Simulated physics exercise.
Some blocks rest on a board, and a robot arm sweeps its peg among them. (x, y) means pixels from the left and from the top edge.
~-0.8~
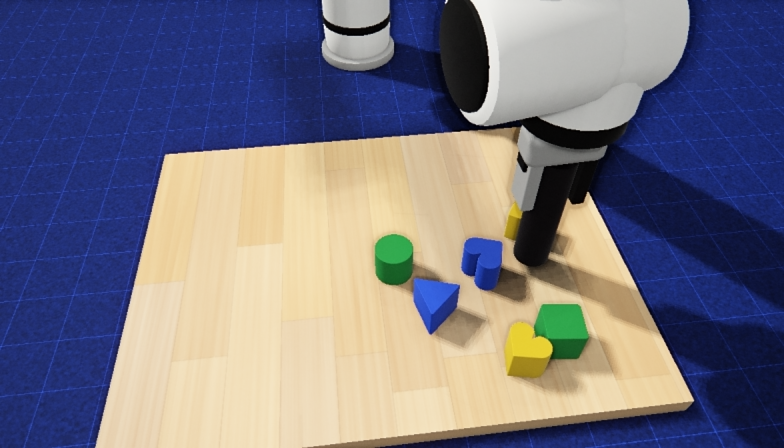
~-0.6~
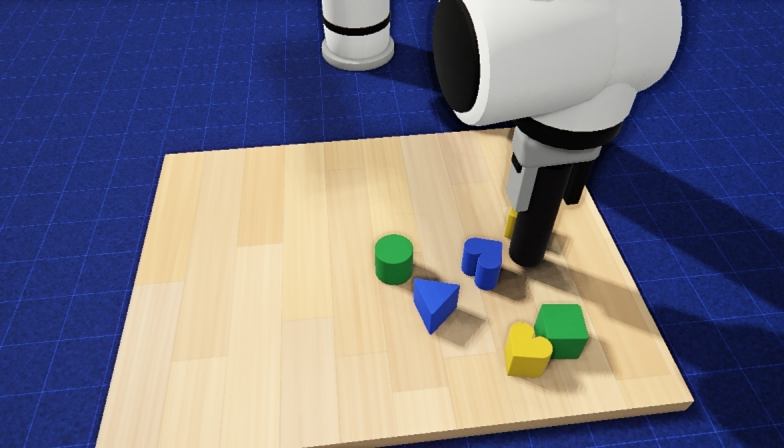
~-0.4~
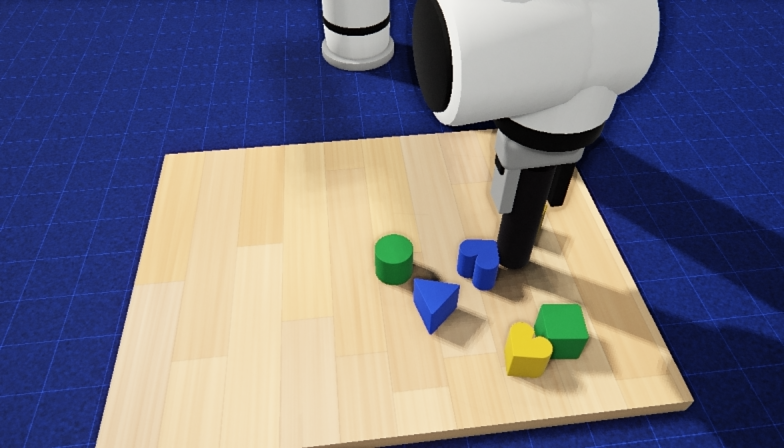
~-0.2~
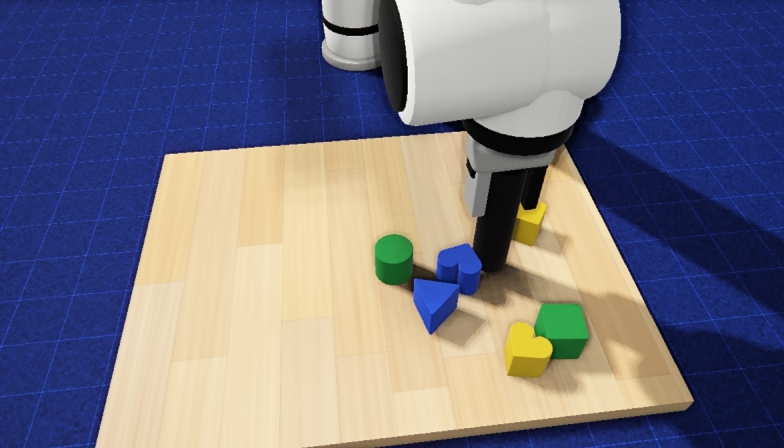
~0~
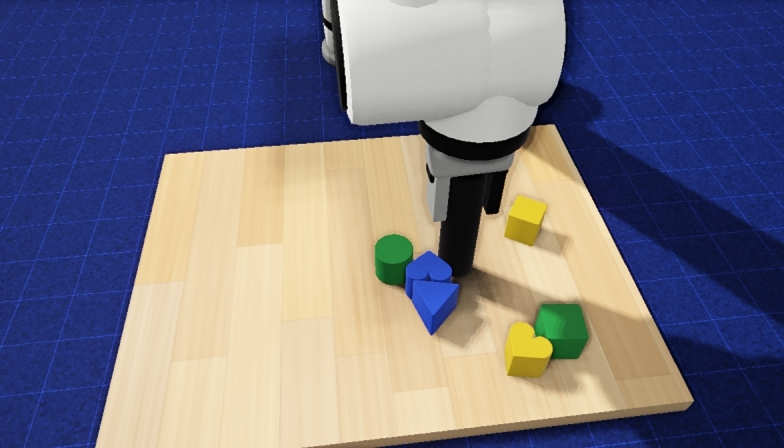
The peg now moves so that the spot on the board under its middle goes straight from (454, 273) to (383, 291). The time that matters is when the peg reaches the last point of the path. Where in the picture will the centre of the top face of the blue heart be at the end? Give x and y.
It should be at (366, 297) by then.
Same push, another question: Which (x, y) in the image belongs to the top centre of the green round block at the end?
Close to (362, 244).
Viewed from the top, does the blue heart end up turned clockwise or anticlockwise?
From above, counter-clockwise.
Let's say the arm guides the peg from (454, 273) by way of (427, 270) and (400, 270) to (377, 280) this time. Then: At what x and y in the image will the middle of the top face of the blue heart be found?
Put as a pixel place, it's (396, 282).
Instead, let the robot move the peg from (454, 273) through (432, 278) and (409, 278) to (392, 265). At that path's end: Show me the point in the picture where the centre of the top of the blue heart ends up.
It ends at (393, 281).
On the path given first. Halfway along, peg at (418, 273); green round block at (385, 247); blue heart at (395, 282); blue triangular block at (431, 300), turned 25° anticlockwise.
At the end, peg at (382, 282); green round block at (362, 244); blue heart at (366, 297), turned 30° anticlockwise; blue triangular block at (431, 300), turned 25° anticlockwise; yellow square not moved.
